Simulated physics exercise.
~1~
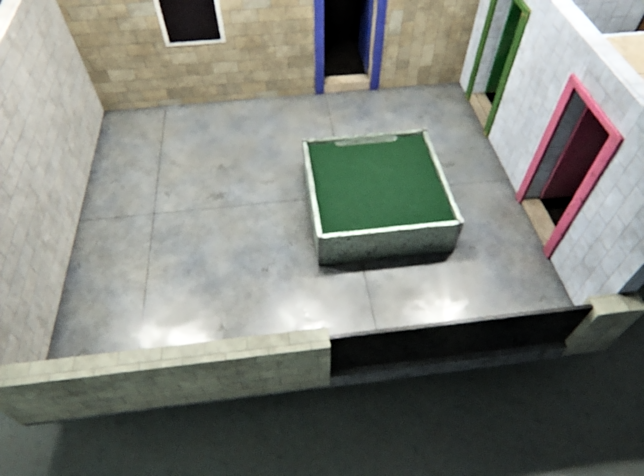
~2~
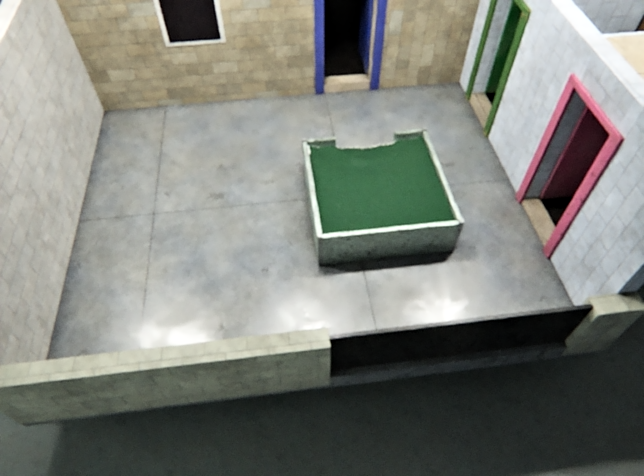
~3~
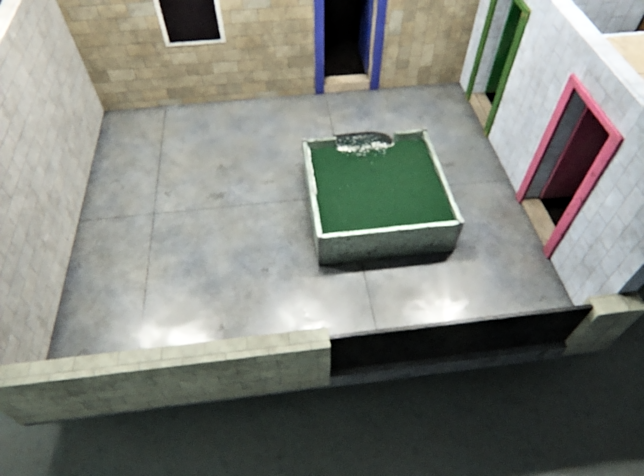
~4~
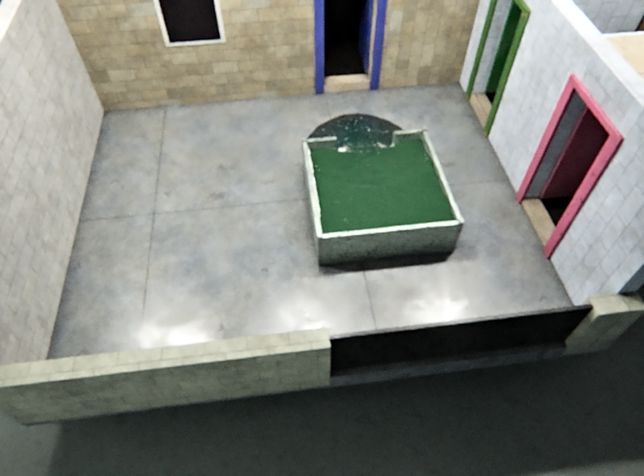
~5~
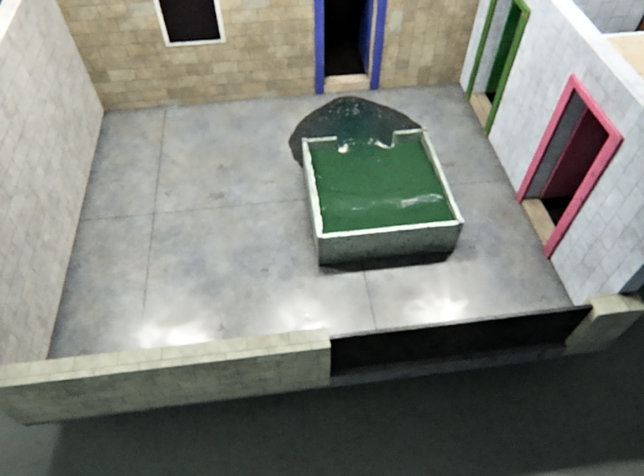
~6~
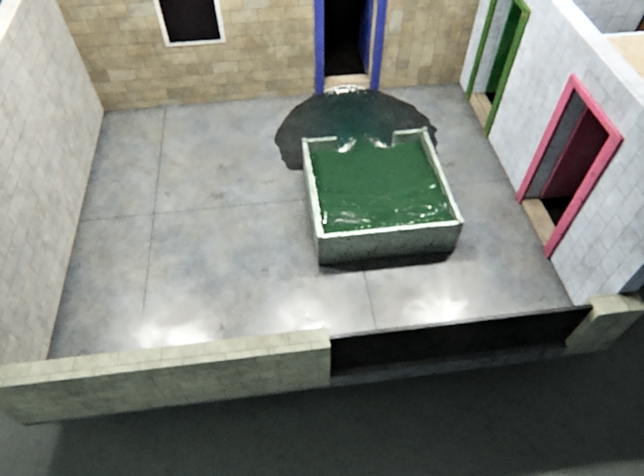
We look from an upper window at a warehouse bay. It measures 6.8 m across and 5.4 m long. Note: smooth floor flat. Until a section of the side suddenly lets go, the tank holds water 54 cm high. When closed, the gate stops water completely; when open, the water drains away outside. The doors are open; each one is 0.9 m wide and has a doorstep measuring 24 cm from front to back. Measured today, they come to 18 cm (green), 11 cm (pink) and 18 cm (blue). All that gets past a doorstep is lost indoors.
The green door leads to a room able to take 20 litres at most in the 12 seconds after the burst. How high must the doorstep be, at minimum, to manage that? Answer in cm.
At least 10.5 cm.
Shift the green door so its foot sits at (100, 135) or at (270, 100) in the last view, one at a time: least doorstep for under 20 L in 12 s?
Around 9.5 and 11.0 cm respectively.
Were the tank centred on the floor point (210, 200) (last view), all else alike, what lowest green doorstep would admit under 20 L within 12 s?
It should be around 8.5 cm high.
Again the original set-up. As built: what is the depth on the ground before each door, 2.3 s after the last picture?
Green door: 13 cm; pink door: 0 cm; blue door: 19 cm.
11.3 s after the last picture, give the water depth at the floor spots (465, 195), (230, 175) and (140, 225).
I'd read roughly 6, 3 and 3 cm there.
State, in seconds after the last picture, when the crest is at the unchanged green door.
The level tops out near 2.6 seconds.
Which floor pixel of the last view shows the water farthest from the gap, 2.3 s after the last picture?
Look about (104, 116) in the last picture.
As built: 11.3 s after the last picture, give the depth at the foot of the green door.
5.0 cm.
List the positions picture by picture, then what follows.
Still water, 54 cm deep, in the tank at (377, 182); the green door at (492, 67) is dry, in the first picture.
The front is at a hidden place, 0.3 m from the gap on the far side; 0.2 m2 of floor is wet, 54 cm left at the back, in the second picture.
Water pours out on the far side and has run 0.7 m, to a hidden place; about 9 cm deep outside, 54 cm at the back, in the third picture.
Water pours out on the far side and has run 1.3 m, to (342, 119); about 6 cm deep outside, 54 cm at the back, in the fourth picture.
Water pours out on the far side and has run 1.8 m, to (341, 100); about 5 cm deep outside, 53 cm at the back, in the fifth picture.
The front is at (370, 90), 2.0 m from the gap on the far side; 3.6 m2 of floor is wet, 48 cm left at the back; the green door at (492, 67), 2.5 m from the gap, is still 1.2 m from the nearest water, in the sixth picture.
Then, 0.7 s after the last picture water covers 15 % of the floor, deepest (33 cm) near (363, 161); it has not reached the green door.
Then, 2.3 s after the last picture water covers 35 % of the floor, deepest (24 cm) near (456, 87); 13 cm at the green door, 0 litres in over its 18 cm doorstep.
Then, 11.3 s after the last picture water covers 95 % of the floor, deepest (10 cm) near (340, 357); 5 cm at the green door, 0 litres in over its 18 cm doorstep.
At the green door as built, the water peaked near 14 cm, 2.5 s after the last picture.
With a doorstep of 9.5 cm, 28 litres would have come in within the 12 s; with 13 cm, 7 litres. So under 20 litres takes about 10.5 cm.
